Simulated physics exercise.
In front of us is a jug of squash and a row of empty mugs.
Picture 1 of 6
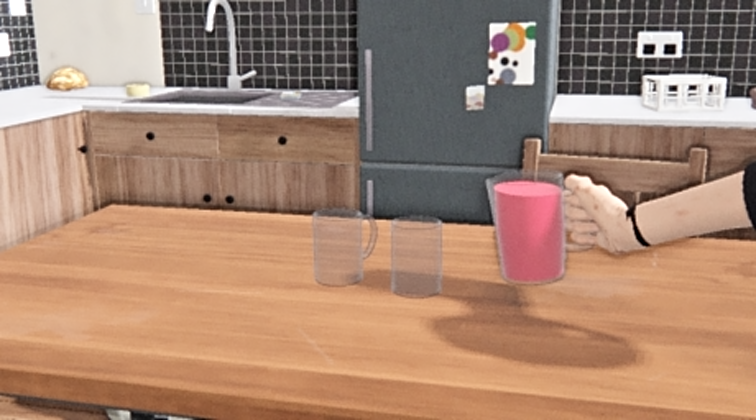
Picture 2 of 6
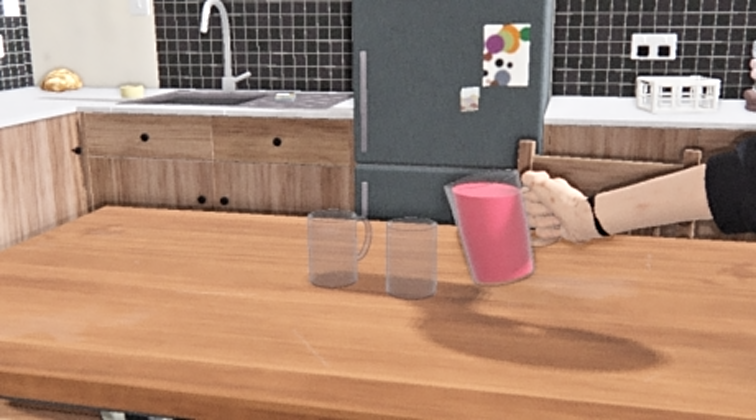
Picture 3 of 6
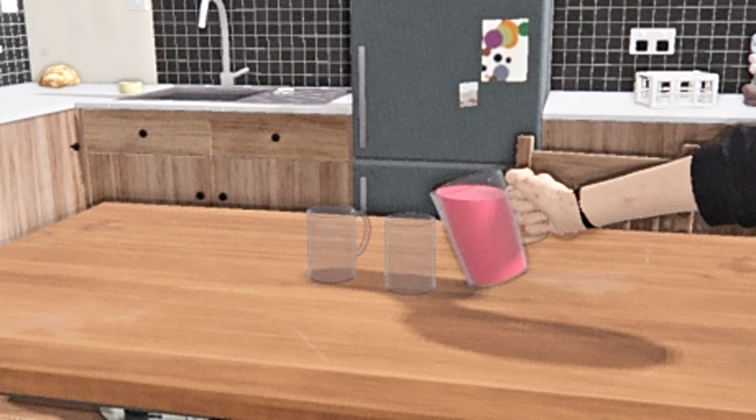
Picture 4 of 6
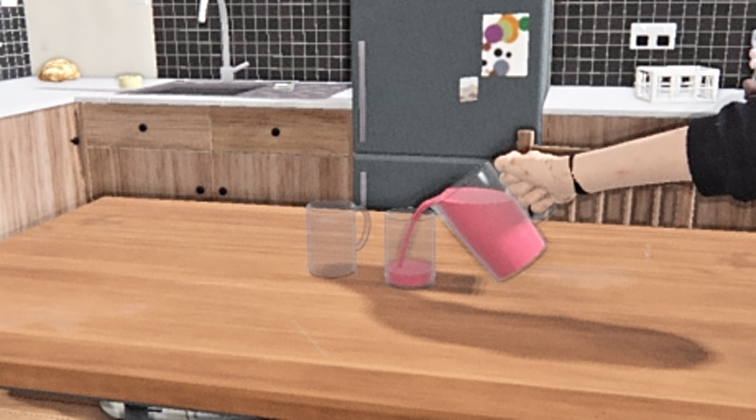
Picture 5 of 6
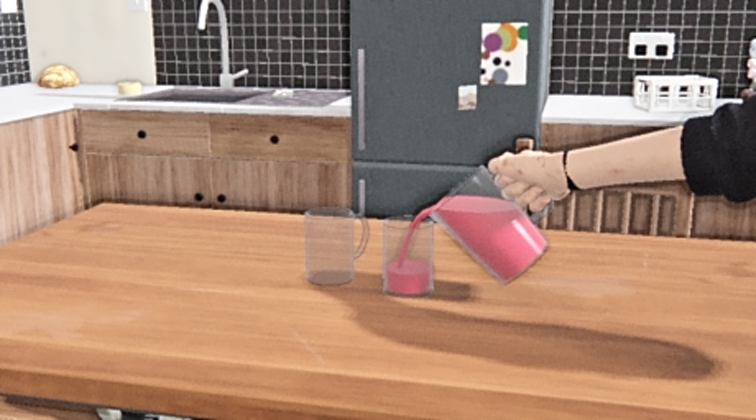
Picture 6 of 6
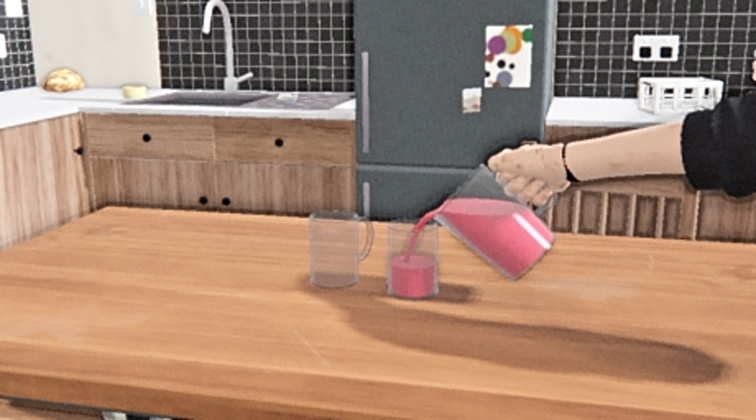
At first, a hand on the right holds a clear jug of pink squash above a wooden kitchen table, beside two empty clear mugs. The hand moves the jug left and tilts it until squash streams into the nearer mug, then tips it further as the pink level in that mug rises.
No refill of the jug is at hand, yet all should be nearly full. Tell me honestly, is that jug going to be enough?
It will, yes.
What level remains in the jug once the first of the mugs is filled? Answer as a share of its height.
Roughly 55 per cent.
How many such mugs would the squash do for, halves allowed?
I'd put it at close to 2.5 servings.
A moment on, the first is about two thirds full.
Further on, the first is done and the jug has about two thirds of its load.
When it is over, both are full and about a quarter of the squash is over.
